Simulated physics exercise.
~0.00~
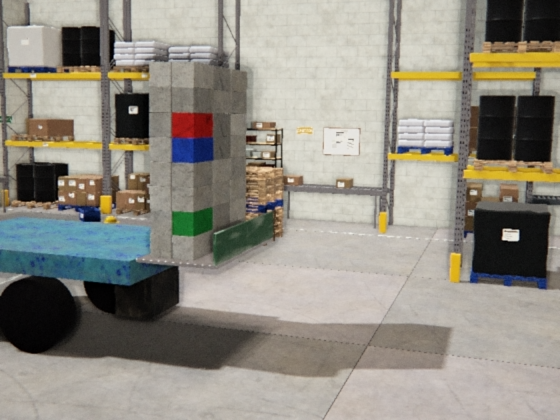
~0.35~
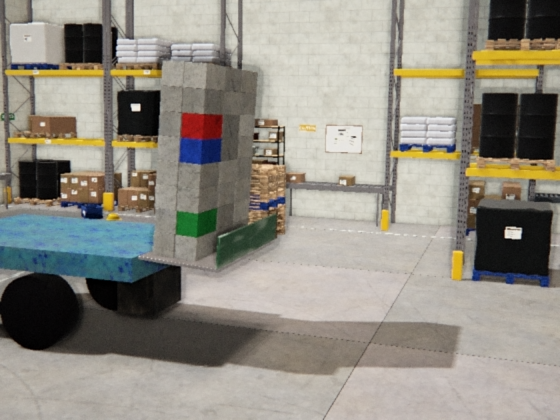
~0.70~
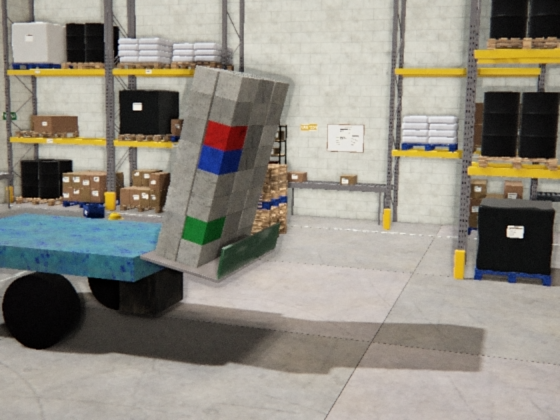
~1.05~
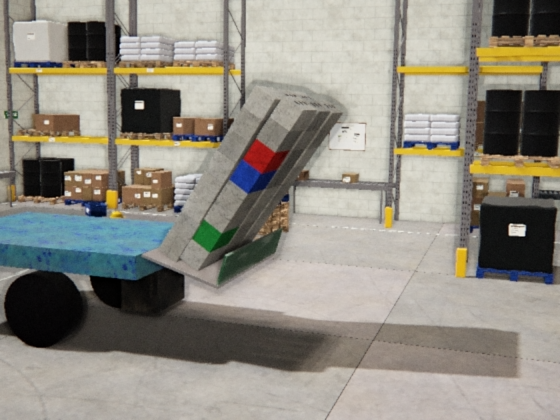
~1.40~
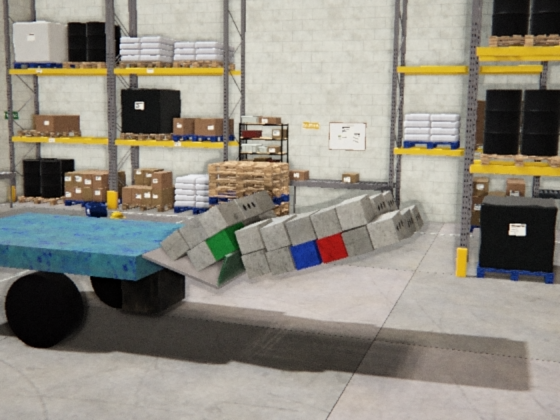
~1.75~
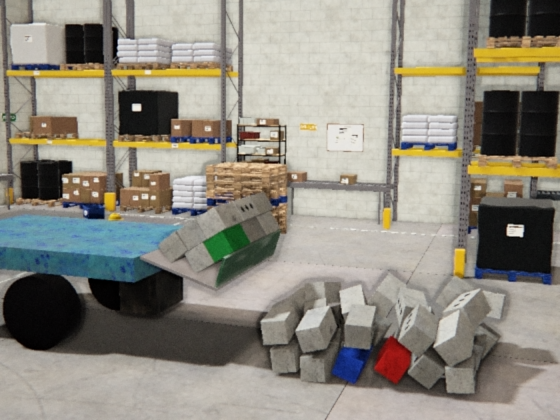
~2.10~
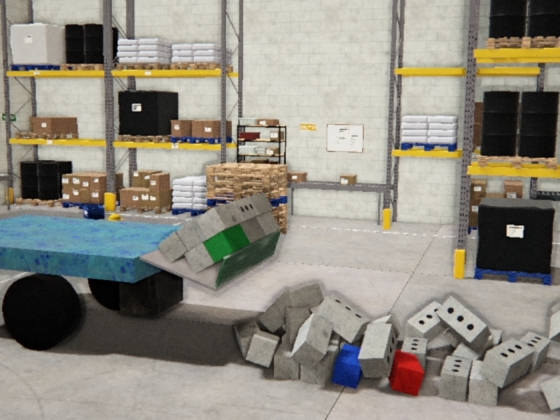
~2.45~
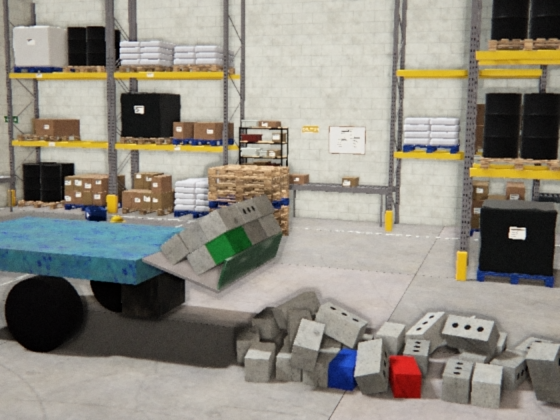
To begin with, a tall stack of grey concrete blocks, with one red, one blue and one green among them, stands on a flap at the back of a blue flat-bed in a store room. The flap's outer edge sinks, and the stack leans to the right. It tips further, then its upper part topples over the edge and breaks up on the floor. The loose blocks tumble and spread to the right. Finally, the red and blue blocks lie among the scattered grey ones, while the green block rests tilted with a small heap still on the sloping flap.
